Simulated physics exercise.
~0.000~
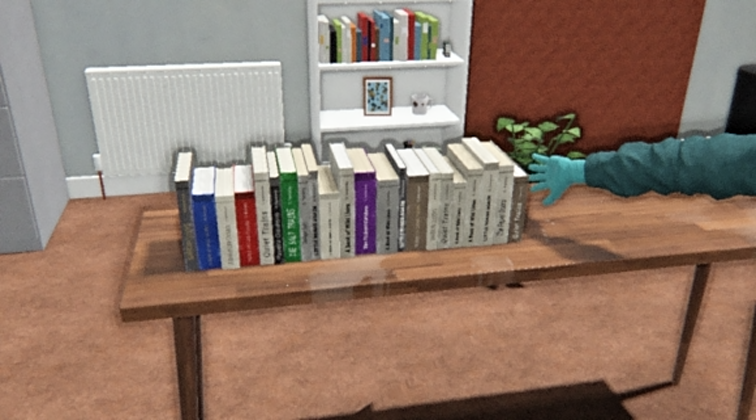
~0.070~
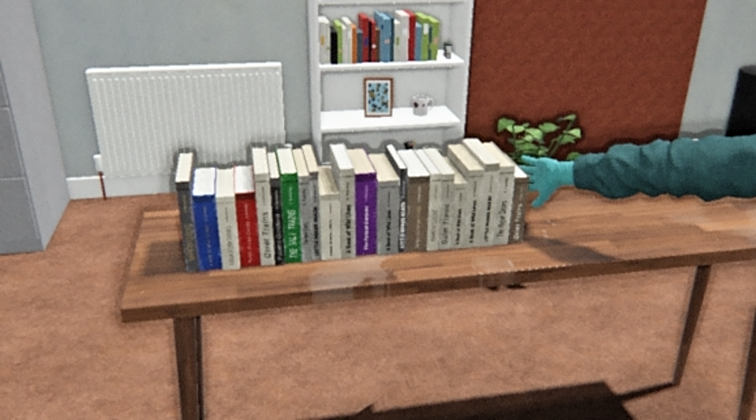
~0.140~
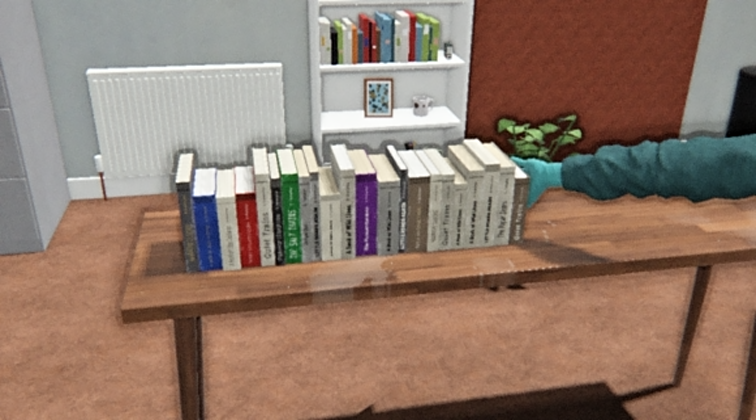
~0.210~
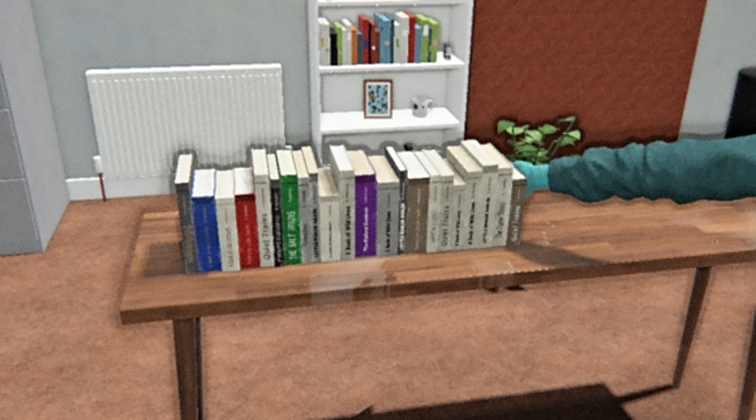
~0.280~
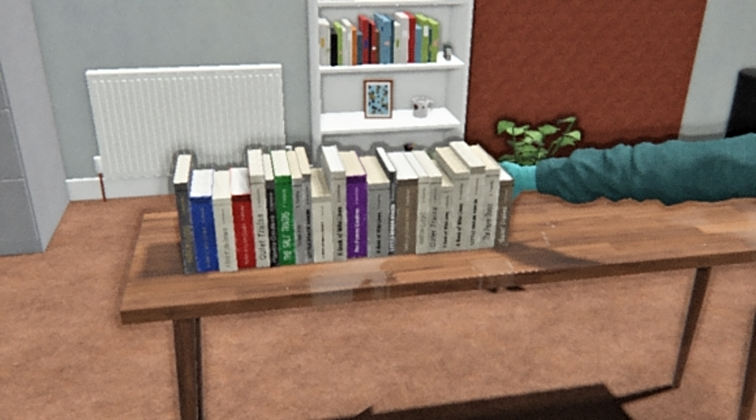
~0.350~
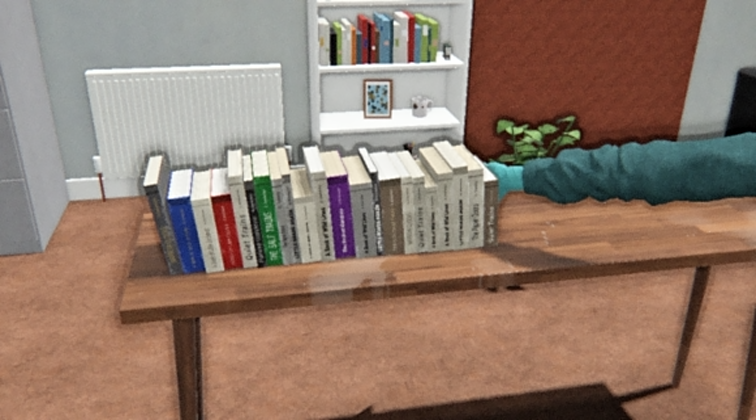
In a room with a radiator and shelves, a teal-gloved hand reaches in from the right and pushes a row of upright books left along a wooden table.
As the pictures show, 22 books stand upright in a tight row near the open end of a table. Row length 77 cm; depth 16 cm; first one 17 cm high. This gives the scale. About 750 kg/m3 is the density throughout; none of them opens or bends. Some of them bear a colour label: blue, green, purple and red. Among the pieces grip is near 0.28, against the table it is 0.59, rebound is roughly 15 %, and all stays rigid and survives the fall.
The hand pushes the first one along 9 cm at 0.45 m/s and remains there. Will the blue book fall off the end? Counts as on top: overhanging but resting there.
Ultimately, as for the book, it goes off the end.
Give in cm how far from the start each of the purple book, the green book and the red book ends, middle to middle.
About: Purple 10, green 10, red 20.
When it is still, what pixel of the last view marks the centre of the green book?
Around (235, 211).
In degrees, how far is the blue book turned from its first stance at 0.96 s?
Close to 30° of tilt compared with the start.
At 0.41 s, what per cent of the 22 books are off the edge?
0 per cent by then.
After 0.41 s, none of the 22 books off the edge, 22 disturbed; blue book leaning 9°; red book leaning 8°.
After 0.58 s, none of the 22 books off the edge, 22 disturbed; blue book leaning 39°; red book leaning 24°.
After 0.96 s, 2 of the 22 books off the edge; blue book leaning 30°, 44 cm lower; red book leaning 50°.
By the end (1.2 s), 2 of the 22 books off the edge; blue book on its side; red book leaning 50°; green book leaning 28°. As the last picture would show them, middles, red book near (178, 227).
